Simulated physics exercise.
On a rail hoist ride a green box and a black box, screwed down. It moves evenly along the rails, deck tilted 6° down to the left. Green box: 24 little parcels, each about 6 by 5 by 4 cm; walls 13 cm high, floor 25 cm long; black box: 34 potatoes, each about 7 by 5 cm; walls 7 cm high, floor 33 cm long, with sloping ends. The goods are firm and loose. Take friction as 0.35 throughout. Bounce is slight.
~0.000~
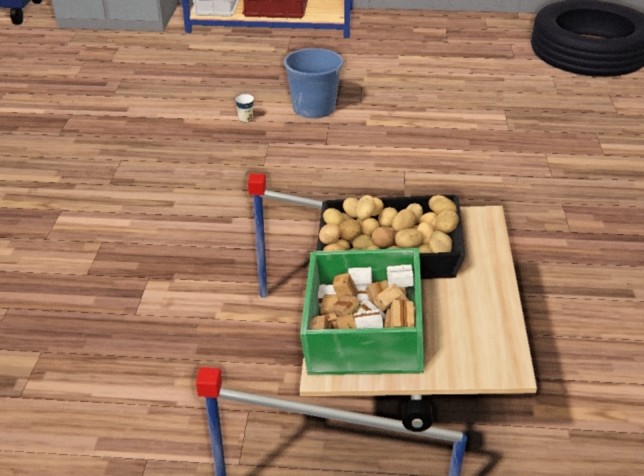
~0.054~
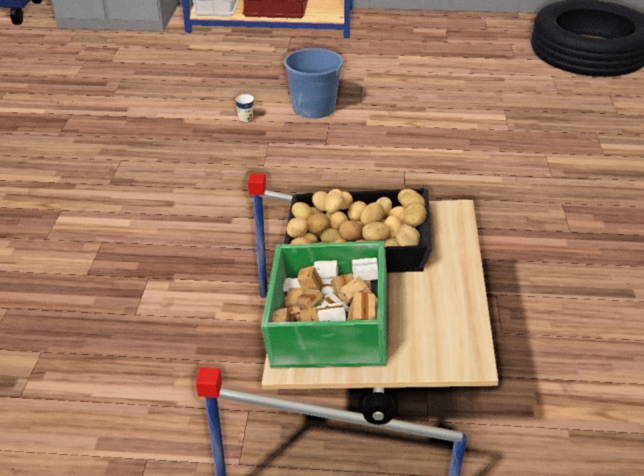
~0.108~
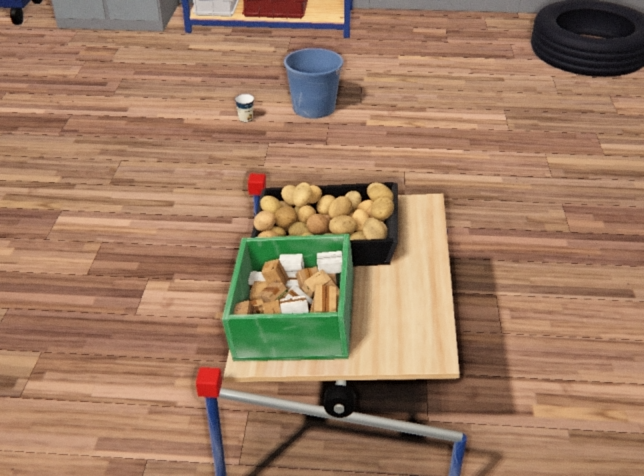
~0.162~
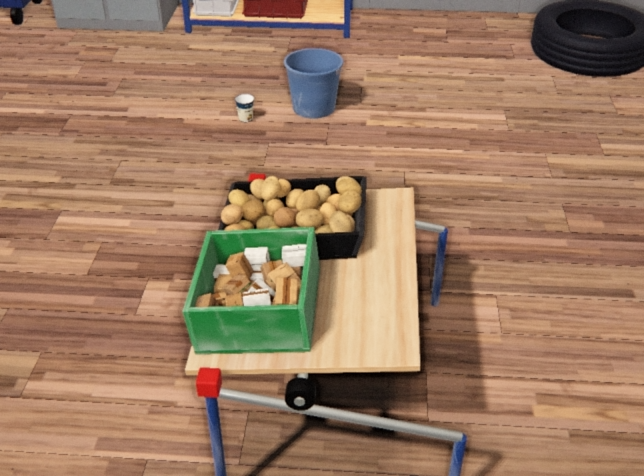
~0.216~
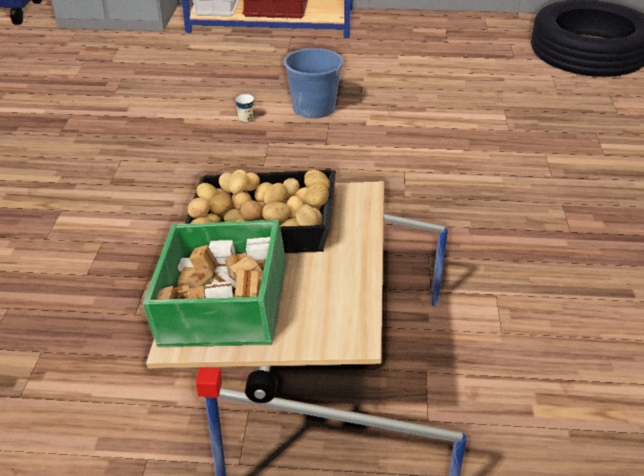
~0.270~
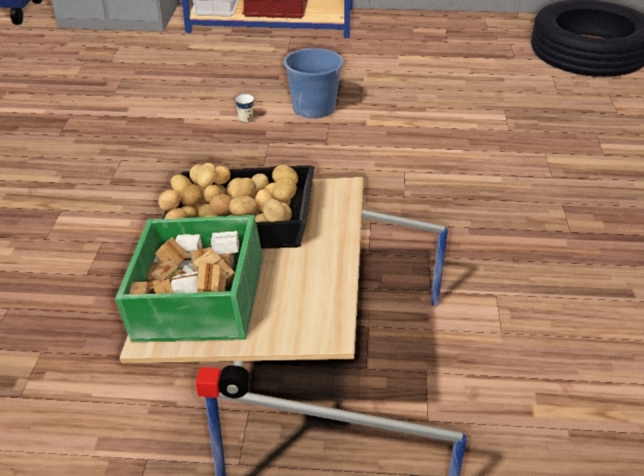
In the video, a wooden platform carrying a green box of small parcels and a black box of round, potato-like items moves steadily leftward along metal rails on blue legs, while the contents stay inside both boxes.
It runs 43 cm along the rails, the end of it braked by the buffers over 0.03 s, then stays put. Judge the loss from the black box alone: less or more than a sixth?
More than a sixth of the potatoes leave the black box.
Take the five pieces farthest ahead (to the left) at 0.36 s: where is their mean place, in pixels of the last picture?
At about (154, 178).
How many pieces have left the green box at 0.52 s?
Out by then, roughly: Green box 1.
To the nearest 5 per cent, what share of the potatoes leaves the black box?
About 30 per cent.
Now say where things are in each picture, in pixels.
In the first picture (we follow the rim corner now nearest the camera), black box at (461, 253); green box at (416, 329); 0 cm up the rails; nothing out yet.
The second picture shows black box at (427, 247); green box at (377, 322); 9 cm up the rails.
The third picture shows black box at (393, 240); green box at (338, 314); 18 cm up the rails.
The fourth picture shows black box at (359, 233); green box at (298, 306); 28 cm up the rails.
The fifth picture shows black box at (325, 226); green box at (258, 299); 37 cm up the rails.
The sixth picture shows black box at (301, 222); green box at (230, 293); 43 cm up the rails; nothing out yet.
After 0.36 s, 0 of 24 out of the green box and 5 of 34 out of the black box.
After 0.52 s, 1 of 24 out of the green box and 8 of 34 out of the black box.
After 0.74 s, 1 of 24 out of the green box and 10 of 34 out of the black box.
Final count (at 1.29 s), 1 of 24 out of the green box and 10 of 34 out of the black box. Asked share, 10 of 34, 29 per cent.
